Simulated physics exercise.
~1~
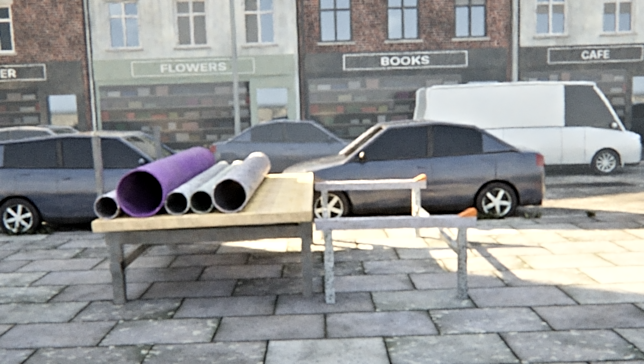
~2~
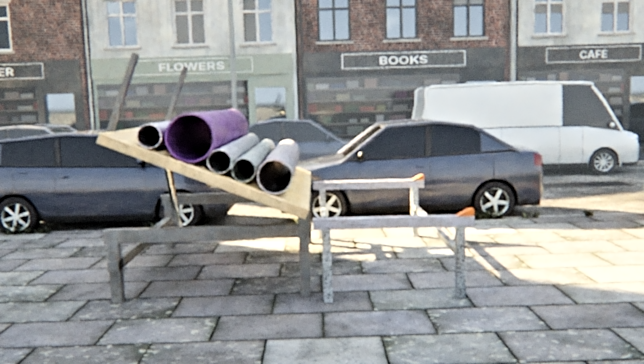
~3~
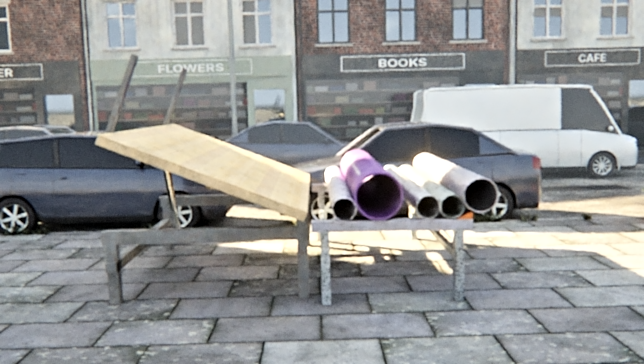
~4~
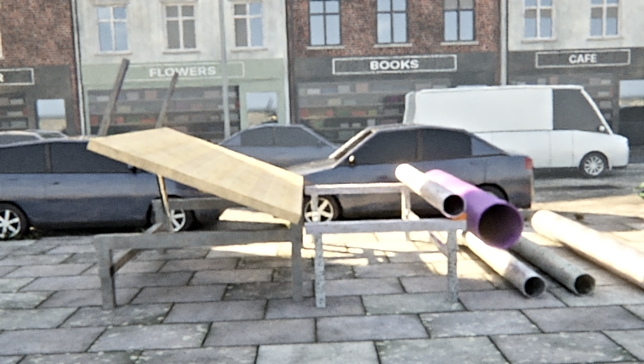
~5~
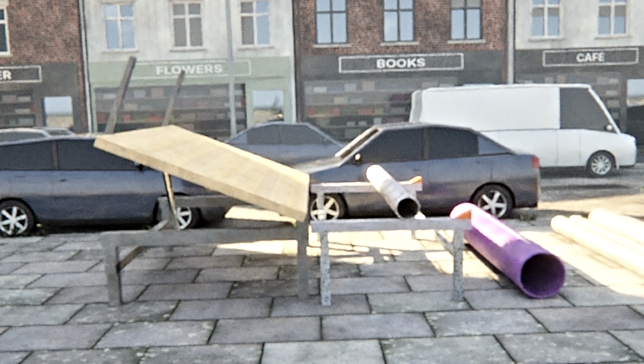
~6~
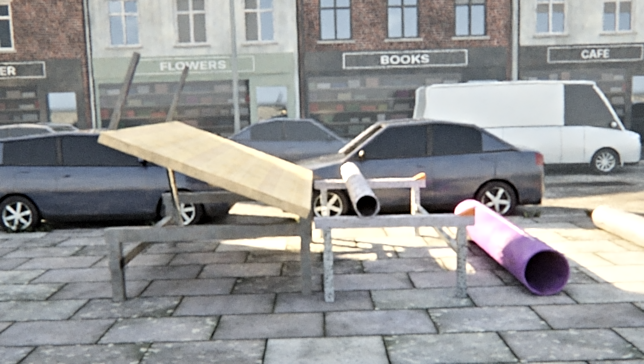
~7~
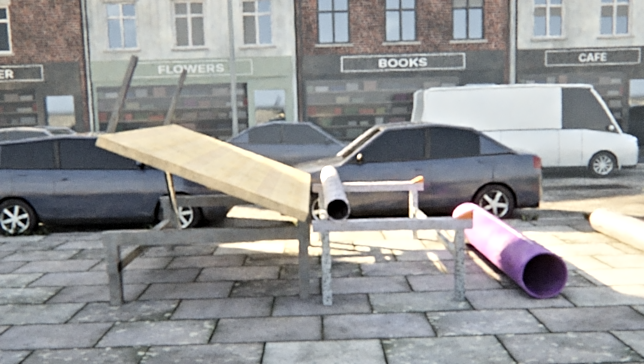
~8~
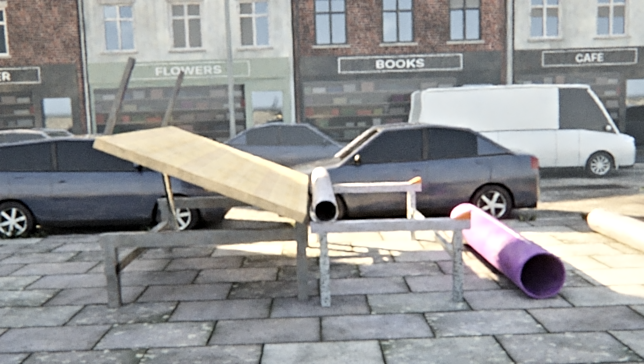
On a paved street in front of parked cars and shops, a wooden tabletop tilted up on its left side and five pipes rolled right across a metal rack, until all but one, including the big purple one, dropped off the far end onto the ground.
